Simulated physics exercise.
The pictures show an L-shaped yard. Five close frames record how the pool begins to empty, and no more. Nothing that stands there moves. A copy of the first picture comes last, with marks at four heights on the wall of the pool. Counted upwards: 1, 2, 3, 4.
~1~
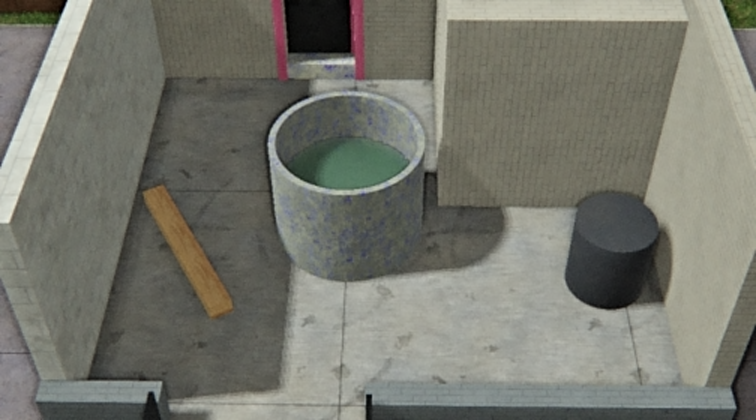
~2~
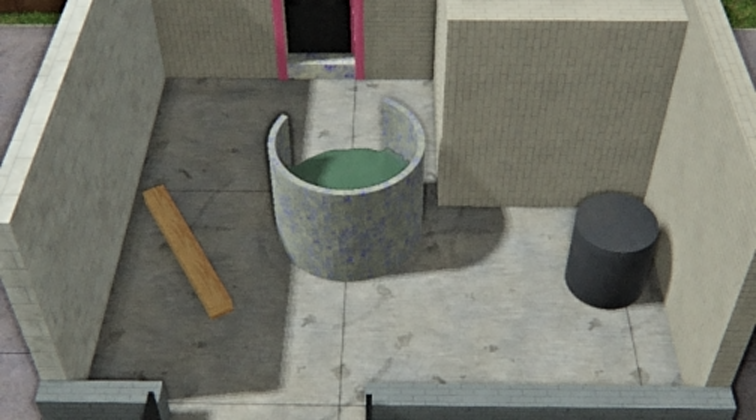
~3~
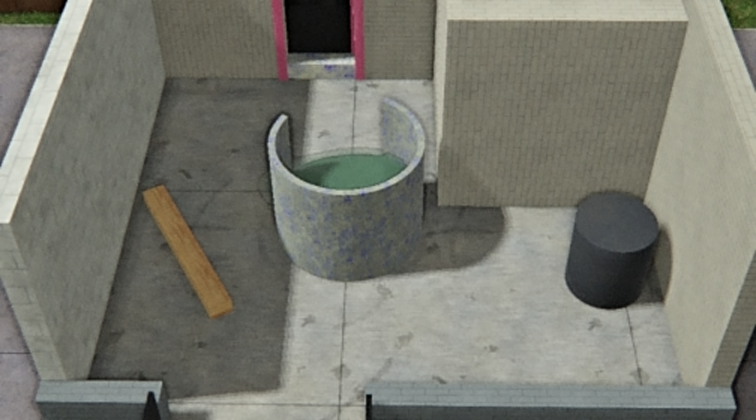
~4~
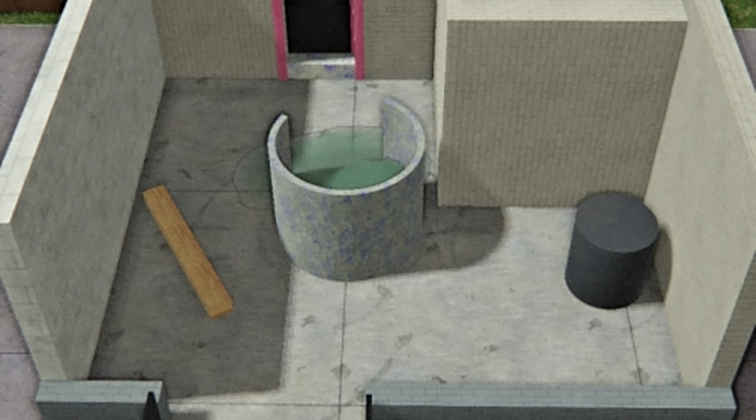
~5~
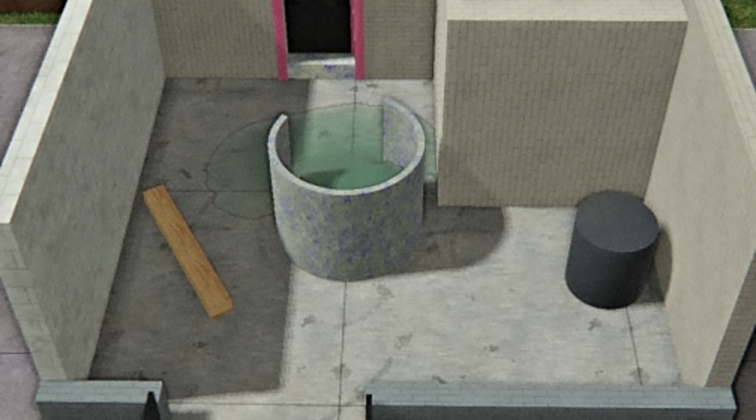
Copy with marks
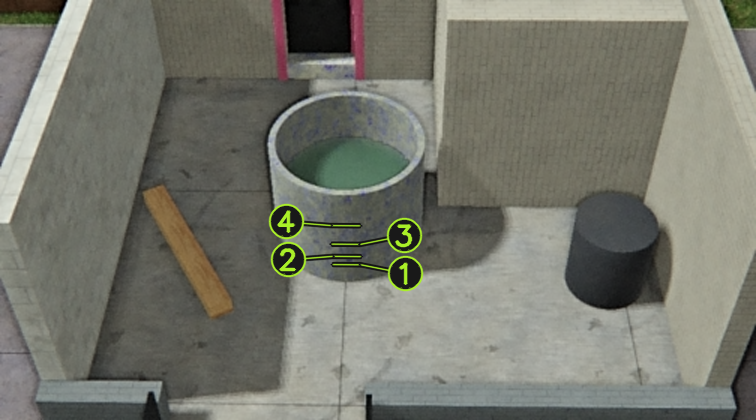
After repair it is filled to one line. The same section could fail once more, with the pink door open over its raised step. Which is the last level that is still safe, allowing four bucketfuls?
Use line 3.
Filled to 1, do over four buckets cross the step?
No, that is safe.
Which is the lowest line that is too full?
Line 4.
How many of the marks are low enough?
Three of the four.
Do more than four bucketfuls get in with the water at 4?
Yes, that goes wrong.
In lime, 1 at (346, 264); 2 at (346, 256); 3 at (346, 244); 4 at (345, 225); from the bottom up 1, 2, 3, 4.
For line 1, nothing gets over.
For line 2, nothing gets over.
For line 3, a bucket or two gets in.
For line 4, about 9 bucketfuls get in.
